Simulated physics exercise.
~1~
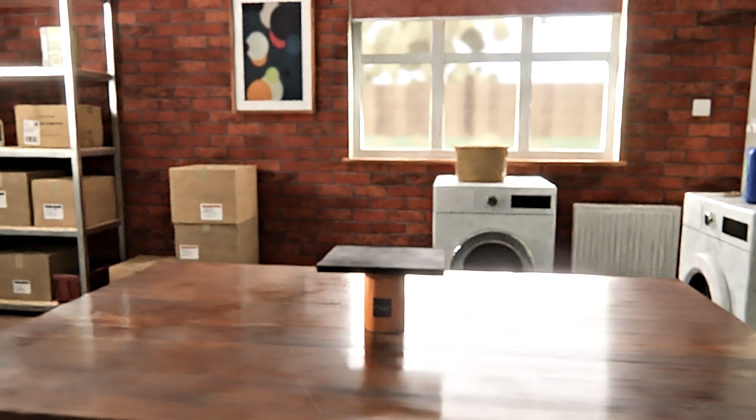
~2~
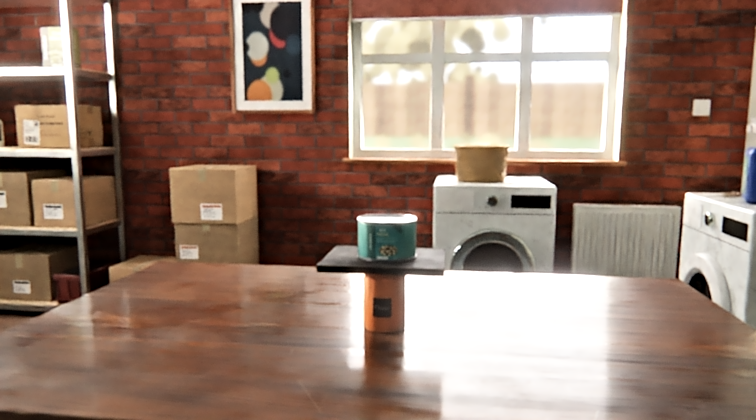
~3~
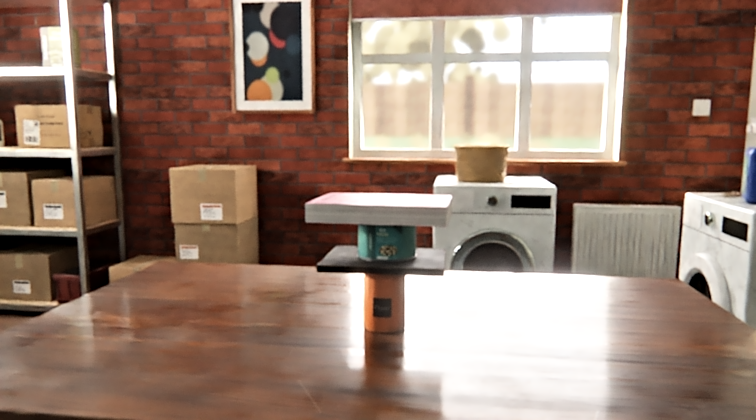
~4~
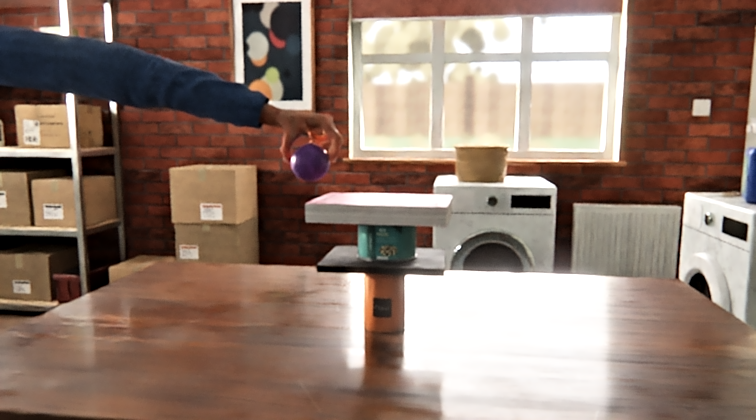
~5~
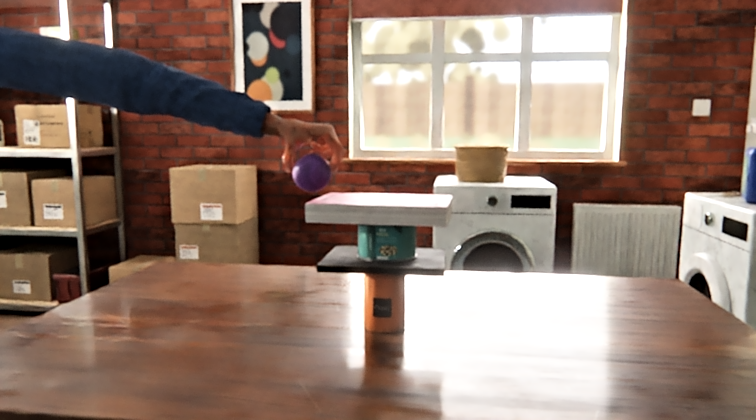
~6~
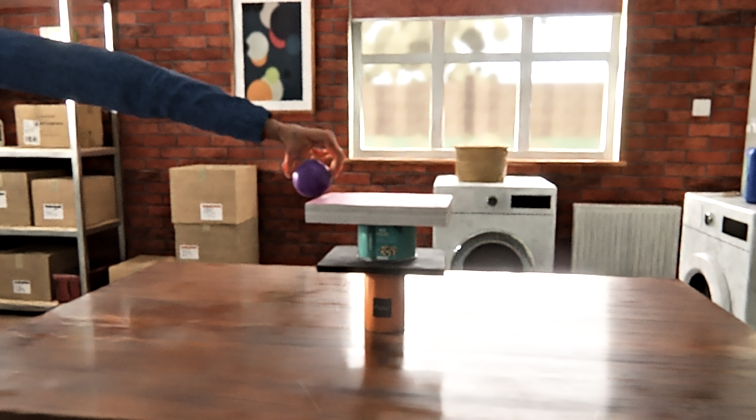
A hand lowers a purple ball onto the left end of a board atop stacked containers.
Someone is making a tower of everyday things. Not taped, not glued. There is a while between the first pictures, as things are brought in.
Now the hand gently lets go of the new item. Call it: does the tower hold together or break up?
It breaks up.
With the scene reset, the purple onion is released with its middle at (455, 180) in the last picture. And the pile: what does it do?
It collapses.
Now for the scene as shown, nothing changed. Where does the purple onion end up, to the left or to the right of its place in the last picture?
Direction of travel: Leftward.
Then, 0.30 s after the last picture, purple onion now fallen.
Then, 0.40 s after the last picture, things are still on the move.
Then, 0.50 s after the last picture, as before.
At rest, fallen, purple onion; the other 4 in place. Seen from the same camera at the end, purple onion near (262, 300). The pile loses its balance.
